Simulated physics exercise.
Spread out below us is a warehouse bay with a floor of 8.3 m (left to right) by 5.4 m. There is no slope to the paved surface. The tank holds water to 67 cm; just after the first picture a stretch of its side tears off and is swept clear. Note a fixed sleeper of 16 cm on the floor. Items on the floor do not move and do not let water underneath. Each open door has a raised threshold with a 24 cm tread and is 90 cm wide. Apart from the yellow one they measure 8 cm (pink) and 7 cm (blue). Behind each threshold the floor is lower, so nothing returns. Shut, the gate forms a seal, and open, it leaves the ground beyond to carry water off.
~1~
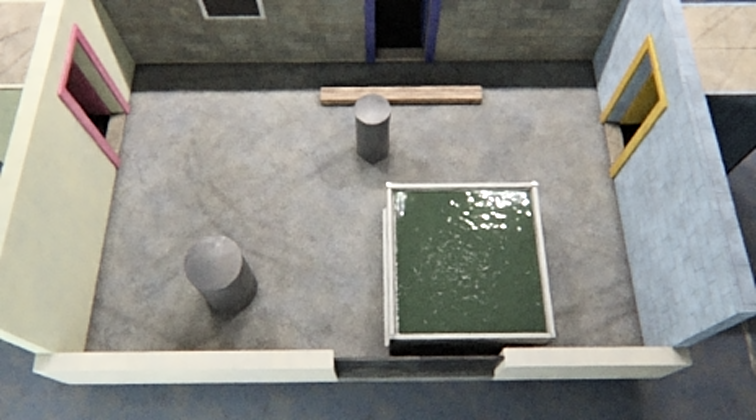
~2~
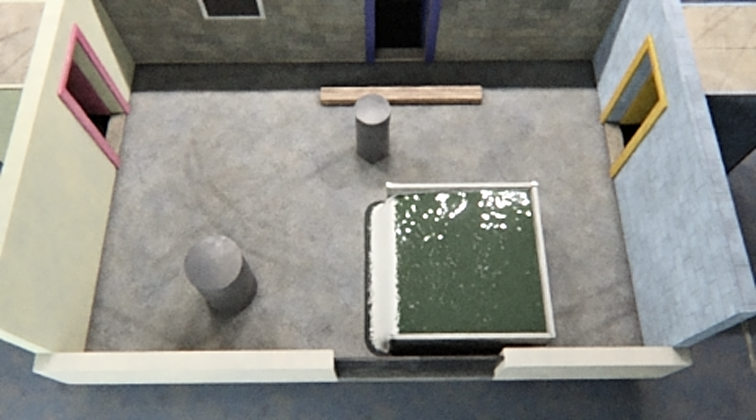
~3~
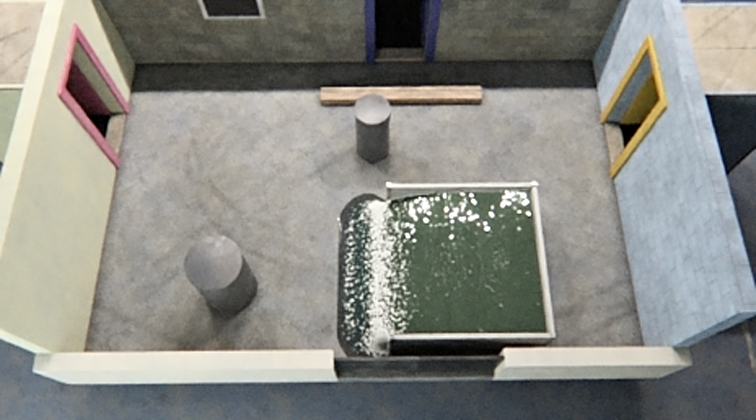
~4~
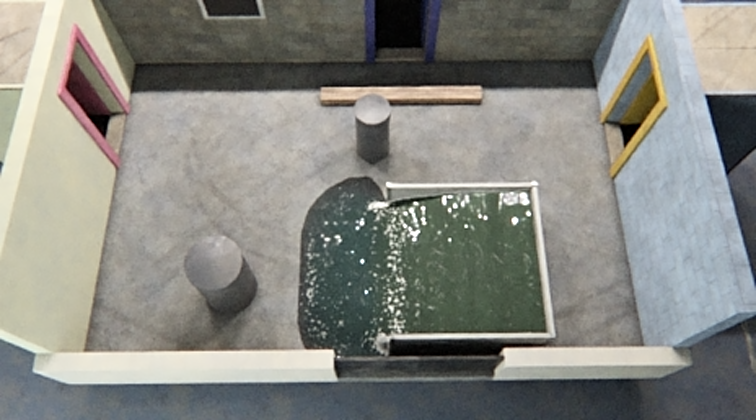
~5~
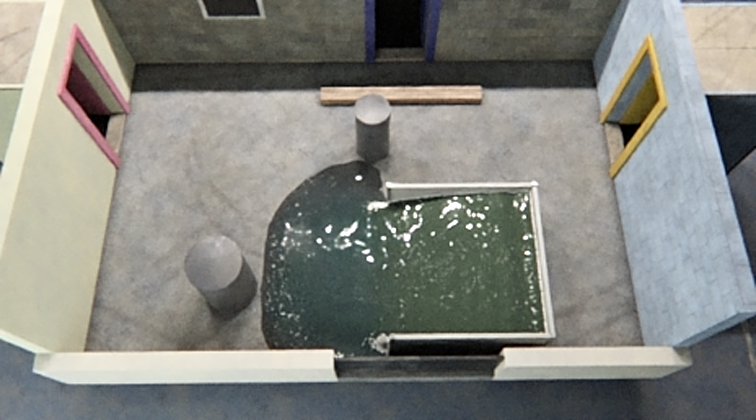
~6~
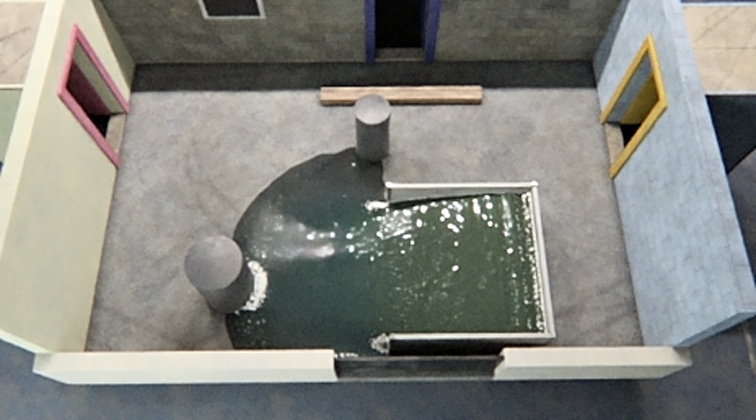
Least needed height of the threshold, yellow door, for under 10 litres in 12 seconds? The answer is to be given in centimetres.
Some 6.5 cm.
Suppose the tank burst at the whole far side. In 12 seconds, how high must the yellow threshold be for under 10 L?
Near 13.0 cm.
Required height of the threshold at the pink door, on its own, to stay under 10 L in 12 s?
Pink door - some 22 centimetres.
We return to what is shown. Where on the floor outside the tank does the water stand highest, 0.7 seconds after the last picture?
Near (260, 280).
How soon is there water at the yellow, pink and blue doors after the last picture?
Yellow: 6.5 s; pink: 1.2 s; blue: 4.5 s.
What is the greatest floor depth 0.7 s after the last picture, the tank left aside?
Max depth: Near 42 cm.
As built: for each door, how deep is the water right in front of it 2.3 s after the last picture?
Depth at yellow 0 cm, at pink 21 cm, at blue 0 cm.
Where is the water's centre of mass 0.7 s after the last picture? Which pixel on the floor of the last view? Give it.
Centre of the water: Approx. (378, 273) px.
Then, 0.7 s after the last picture water covers 35 % of the floor, deepest (42 cm) near (260, 280); it has not reached the yellow door.
Then, 2.3 s after the last picture water covers 55 % of the floor, deepest (40 cm) near (135, 71); it has not reached the yellow door.
Then, 11.3 s after the last picture water covers 95 % of the floor, deepest (16 cm) near (646, 358); 11 cm at the yellow door, 4 litres in over its 8 cm threshold.
At the yellow door as built, the water peaked near 12 cm, 10.9 s after the last picture.
Run again over the same 12 s with other heights there, 13 litres in over 6 cm, 4 litres over 8 cm. The limit of 10 litres is kept from about 6.5 cm up.
